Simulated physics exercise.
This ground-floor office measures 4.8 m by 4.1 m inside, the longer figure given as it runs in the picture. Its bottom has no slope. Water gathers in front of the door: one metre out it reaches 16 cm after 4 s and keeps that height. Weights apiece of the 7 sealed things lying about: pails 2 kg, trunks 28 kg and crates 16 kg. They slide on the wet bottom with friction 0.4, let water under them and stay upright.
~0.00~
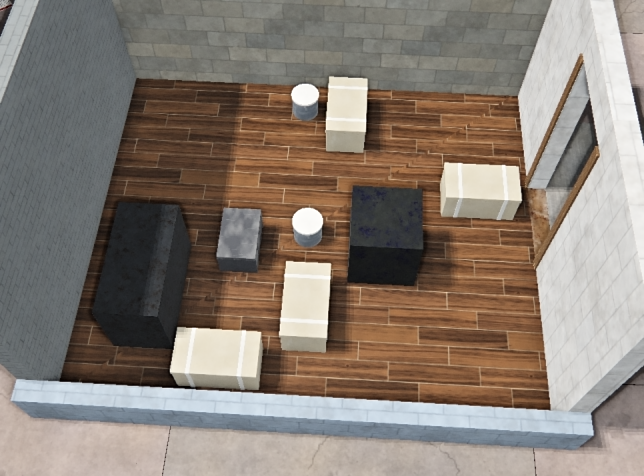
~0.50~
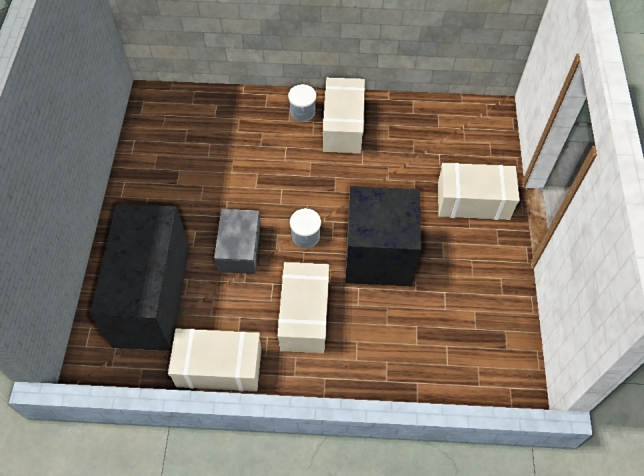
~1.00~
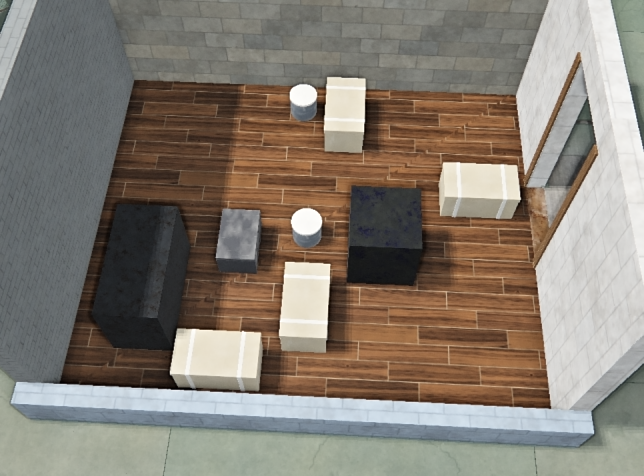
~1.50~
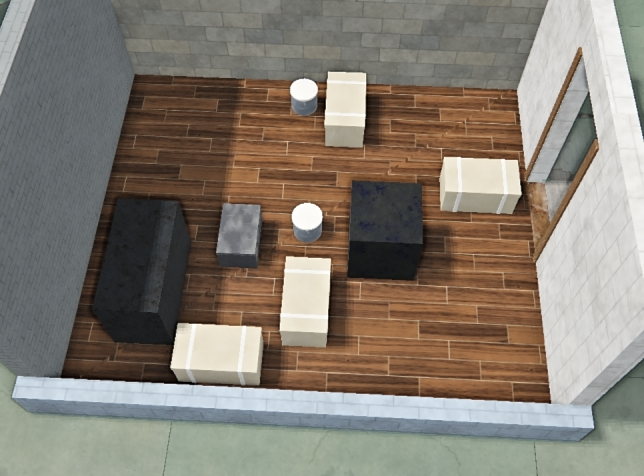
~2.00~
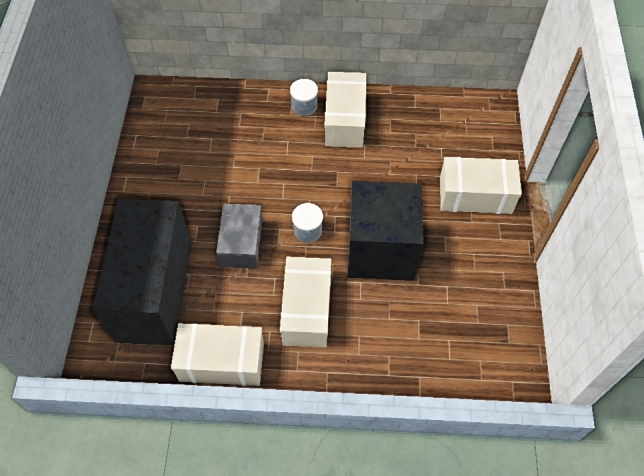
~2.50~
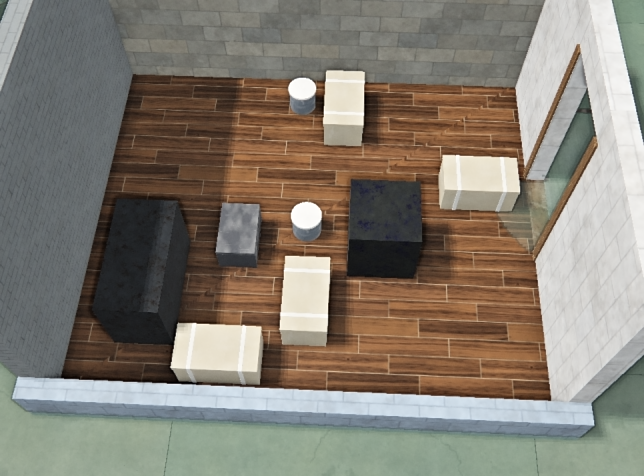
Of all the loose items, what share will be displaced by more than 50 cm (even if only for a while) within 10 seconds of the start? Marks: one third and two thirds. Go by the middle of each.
It is not even a third.
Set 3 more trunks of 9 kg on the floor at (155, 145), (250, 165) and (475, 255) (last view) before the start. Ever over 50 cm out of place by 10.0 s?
In turn: Short of it, under, over.
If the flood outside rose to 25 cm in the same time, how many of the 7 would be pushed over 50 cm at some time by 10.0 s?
Then 3.
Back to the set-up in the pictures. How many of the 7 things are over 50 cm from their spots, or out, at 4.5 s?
By then 0.
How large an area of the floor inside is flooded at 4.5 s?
About 3.5 m2.
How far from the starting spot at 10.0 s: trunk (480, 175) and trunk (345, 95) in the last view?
In that order: 30 cm, 0 cm.
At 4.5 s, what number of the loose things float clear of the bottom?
0 of them.
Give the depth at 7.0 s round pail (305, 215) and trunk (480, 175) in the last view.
About 0 and 4 cm.
After 3.5 s 0 of 7 are over 50 cm from their spots; 0 afloat.
After 4.5 s 0 of 7 are over 50 cm from their spots; 0 afloat.
After 7.0 s 0 of 7 are over 50 cm from their spots; 0 afloat.
After 10.0 s 0 of 7 are over 50 cm from their spots, and 0 have been at some point; 0 afloat.
